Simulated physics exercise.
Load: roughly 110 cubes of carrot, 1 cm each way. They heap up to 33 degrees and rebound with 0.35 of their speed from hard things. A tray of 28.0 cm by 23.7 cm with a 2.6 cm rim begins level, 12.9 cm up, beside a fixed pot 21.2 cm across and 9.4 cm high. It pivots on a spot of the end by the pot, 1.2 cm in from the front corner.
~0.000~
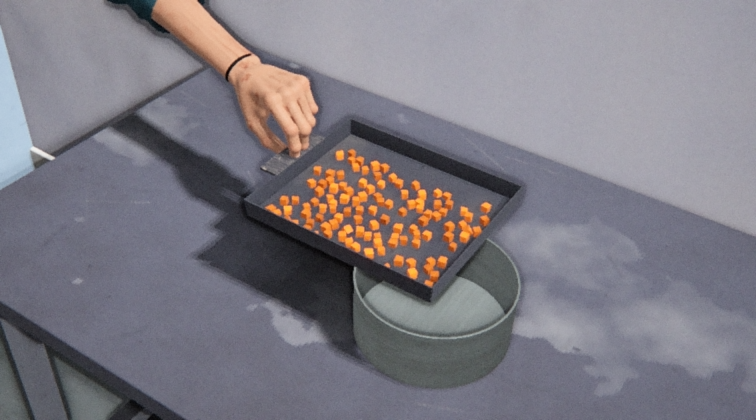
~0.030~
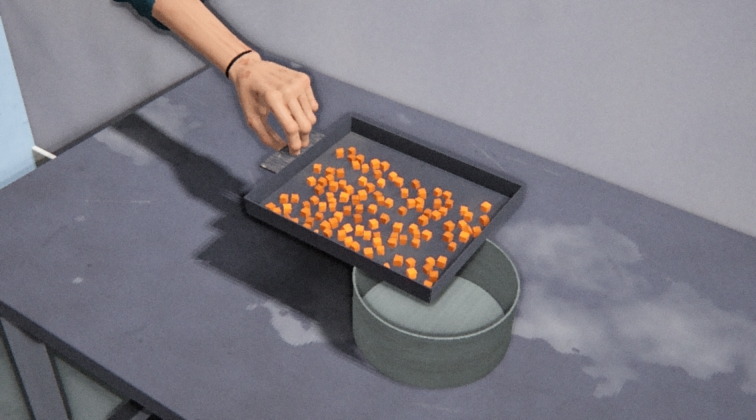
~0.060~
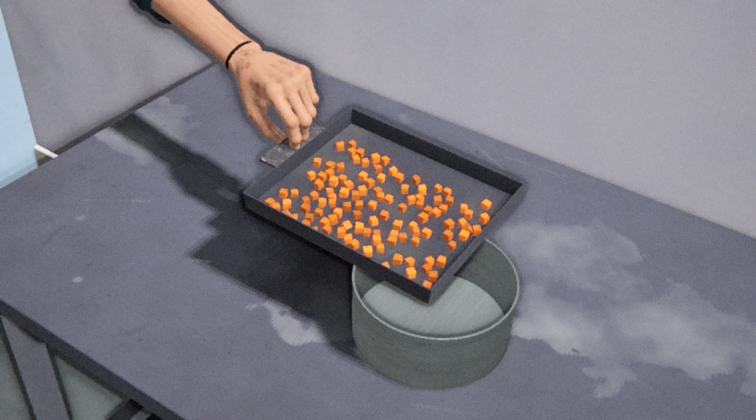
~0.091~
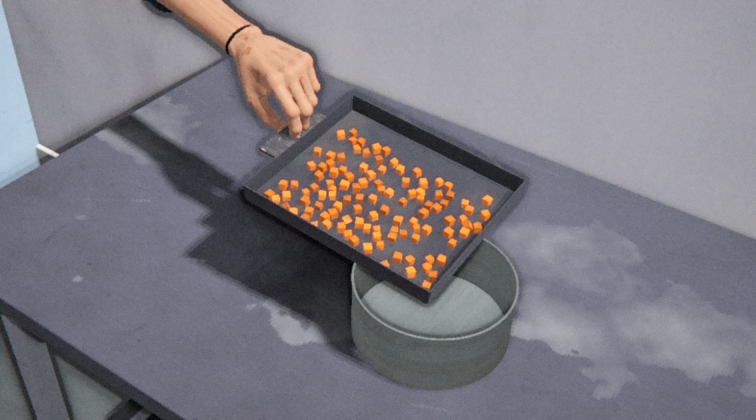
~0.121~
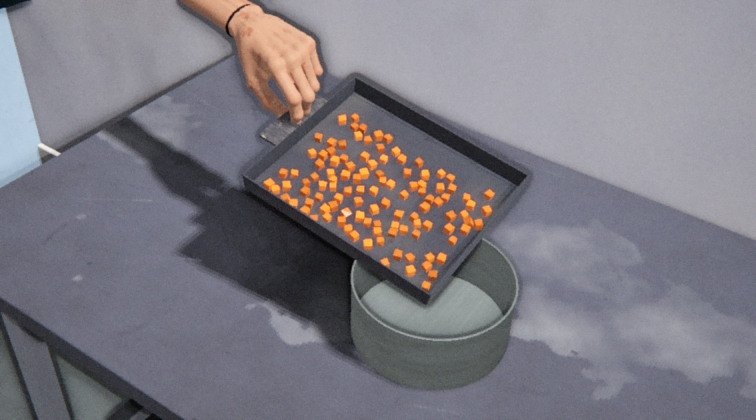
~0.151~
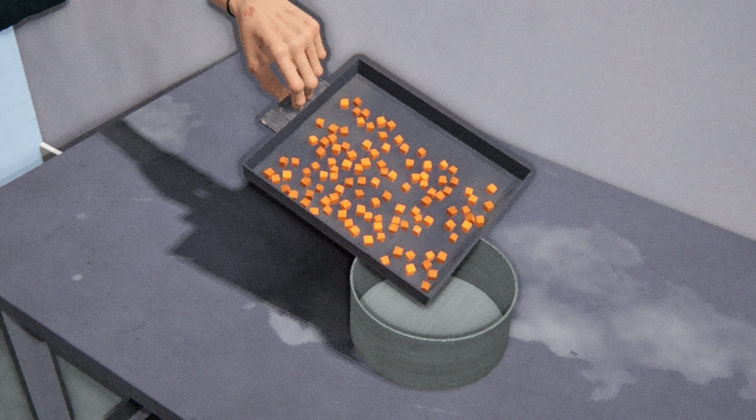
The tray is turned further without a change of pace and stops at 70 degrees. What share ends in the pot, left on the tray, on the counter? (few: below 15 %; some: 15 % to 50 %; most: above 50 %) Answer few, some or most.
Pot: Few, tray: Some, counter: Most.
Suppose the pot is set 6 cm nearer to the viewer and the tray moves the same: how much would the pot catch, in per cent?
Then about 35 per cent.
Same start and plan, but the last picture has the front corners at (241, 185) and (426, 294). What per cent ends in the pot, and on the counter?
Pot 0, counter 60.
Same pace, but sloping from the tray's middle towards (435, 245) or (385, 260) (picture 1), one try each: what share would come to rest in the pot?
Some 5 and 0 per cent.
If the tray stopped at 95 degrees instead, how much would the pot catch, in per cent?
It would be near 0 per cent.
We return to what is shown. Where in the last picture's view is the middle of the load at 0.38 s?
Near (407, 184).
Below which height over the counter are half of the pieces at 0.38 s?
Some 26 cm.
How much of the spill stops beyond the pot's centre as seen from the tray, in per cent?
Some 100 per cent.
After 0.29 s, tilt 48 degrees; the tray holds 100 %, the pot 0 %.
After 0.38 s, tilt 65 degrees; the tray holds 100 %, the pot 0 %.
After 0.61 s, tilt 70 degrees; the tray holds 35 %, the pot 0 %.
By 1.9 s all is still; pot 0 %, tray 25 %, counter 75 %.
